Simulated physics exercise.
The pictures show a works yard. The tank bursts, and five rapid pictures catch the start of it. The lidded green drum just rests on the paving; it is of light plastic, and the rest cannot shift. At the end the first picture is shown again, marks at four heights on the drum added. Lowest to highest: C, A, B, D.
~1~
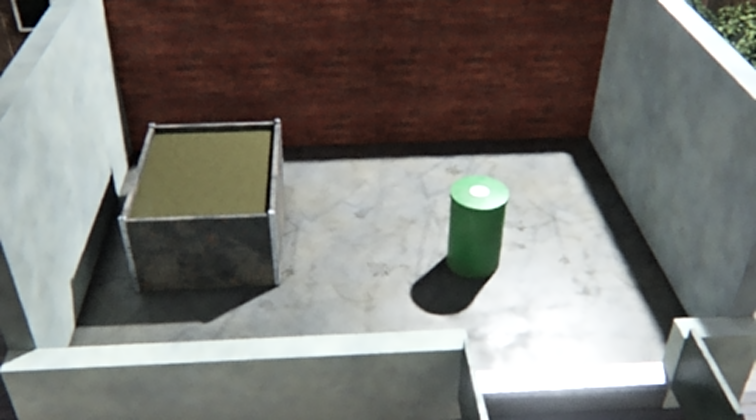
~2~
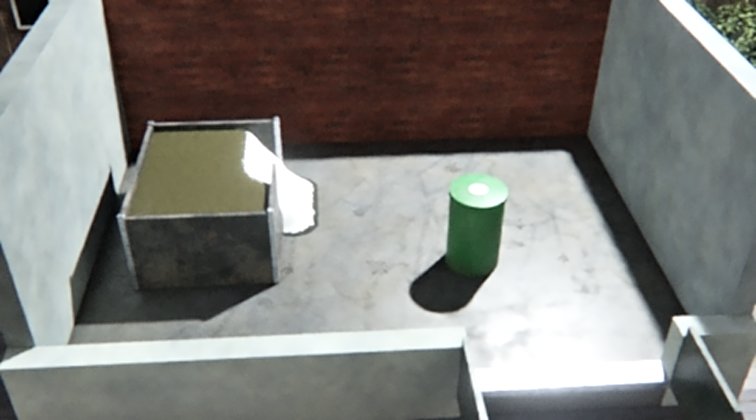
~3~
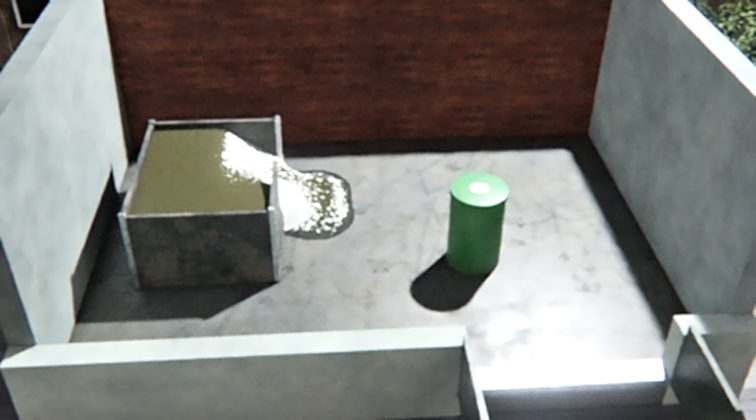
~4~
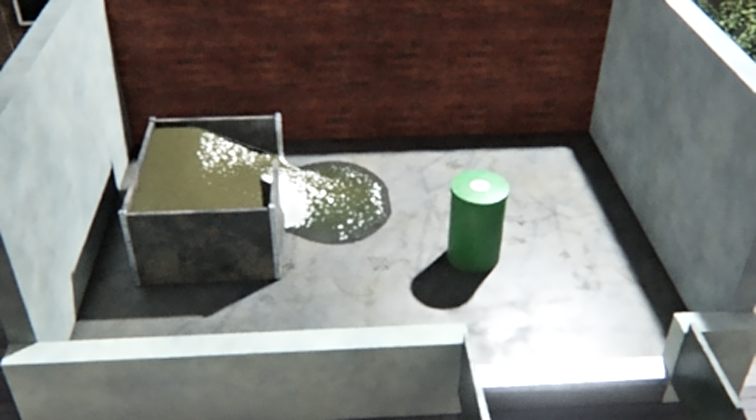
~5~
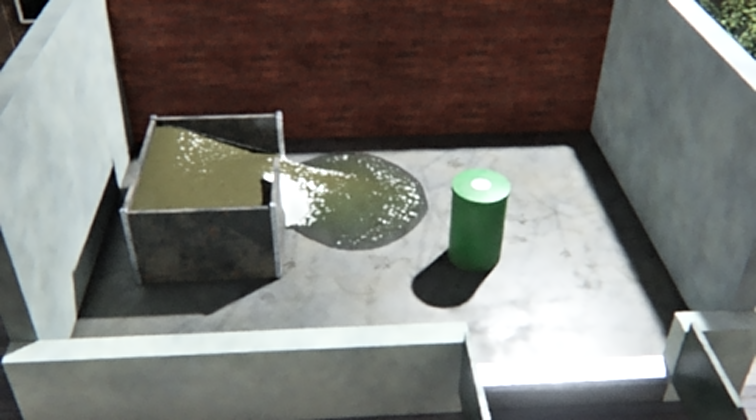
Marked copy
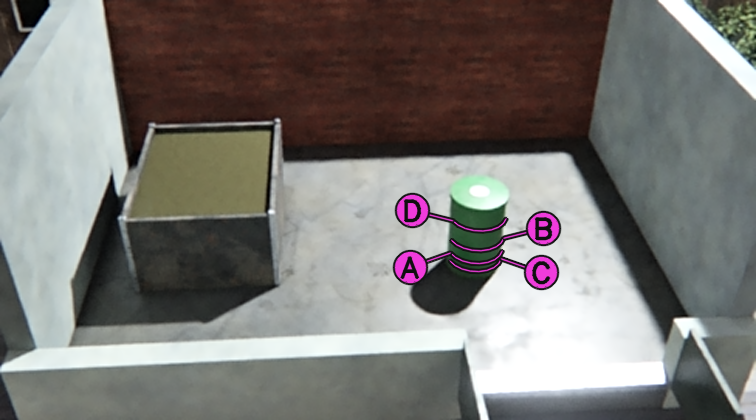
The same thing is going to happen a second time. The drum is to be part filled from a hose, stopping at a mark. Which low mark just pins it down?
That is mark A.
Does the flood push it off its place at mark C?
Yes, it does.
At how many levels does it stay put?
Three of them.
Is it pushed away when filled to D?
No, that is safe.
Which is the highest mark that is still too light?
Here it is mark C.
On the marked copy, A at (479, 263); B at (480, 250); C at (478, 271); D at (482, 231); from the bottom up C, A, B, D.
If A is chosen, it does not move.
If B is chosen, it does not move.
If C is chosen, it is pushed about its own width away.
If D is chosen, it does not move.
